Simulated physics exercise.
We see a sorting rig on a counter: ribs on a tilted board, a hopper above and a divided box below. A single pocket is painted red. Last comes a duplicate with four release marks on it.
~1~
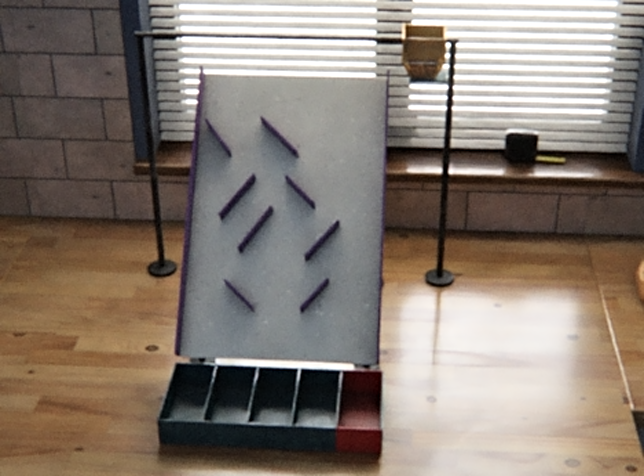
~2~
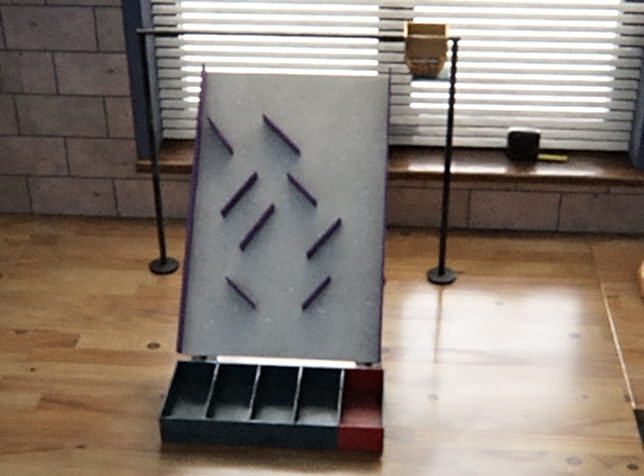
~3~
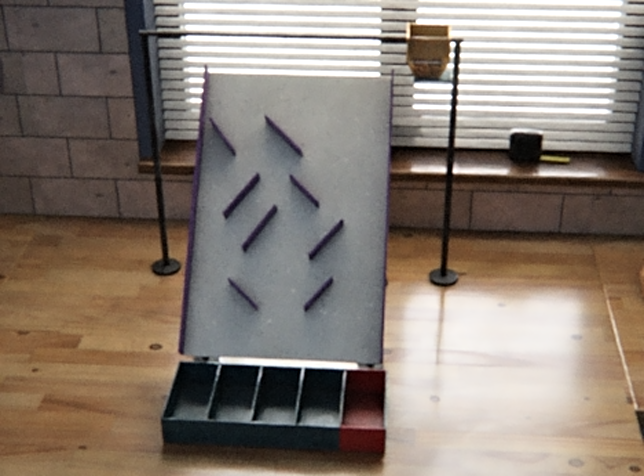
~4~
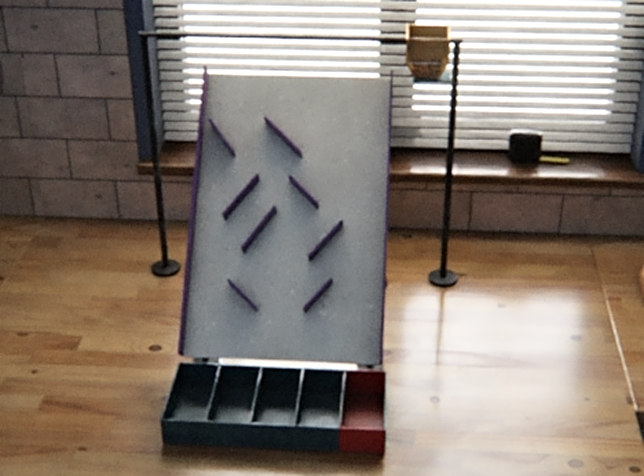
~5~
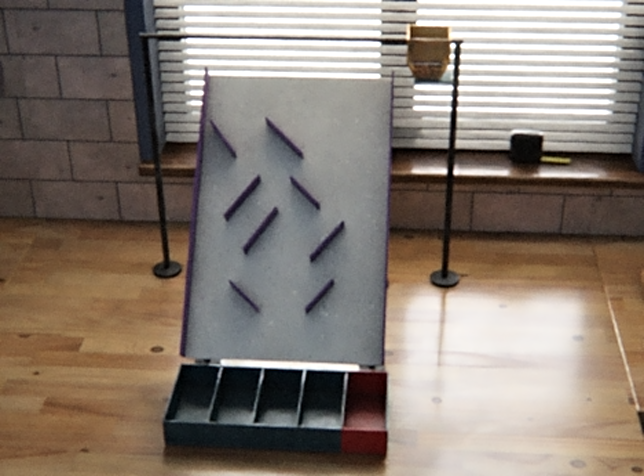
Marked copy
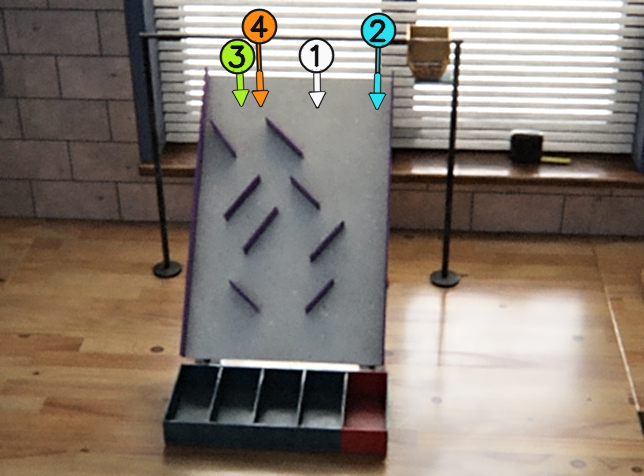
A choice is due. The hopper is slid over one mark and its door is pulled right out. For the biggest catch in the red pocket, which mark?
2.
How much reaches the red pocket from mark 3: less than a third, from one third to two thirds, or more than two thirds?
Less than a third.
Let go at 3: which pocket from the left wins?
It is the first one.
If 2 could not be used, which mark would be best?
It is 1.
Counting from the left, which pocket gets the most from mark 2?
It is the fifth one.
On the marked copy, mark 1 meets the board at (317, 101); mark 2 meets the board at (377, 103); mark 3 meets the board at (241, 100); mark 4 meets the board at (260, 100).
With 1, a small part in the red pocket, most in other pockets, a small part outside the box.
With 2, about half in the red pocket, about a third in other pockets, about a quarter outside the box.
With 3, none in the red pocket, nearly all in other pockets.
With 4, a small part in the red pocket, most in other pockets, a stray few outside the box.
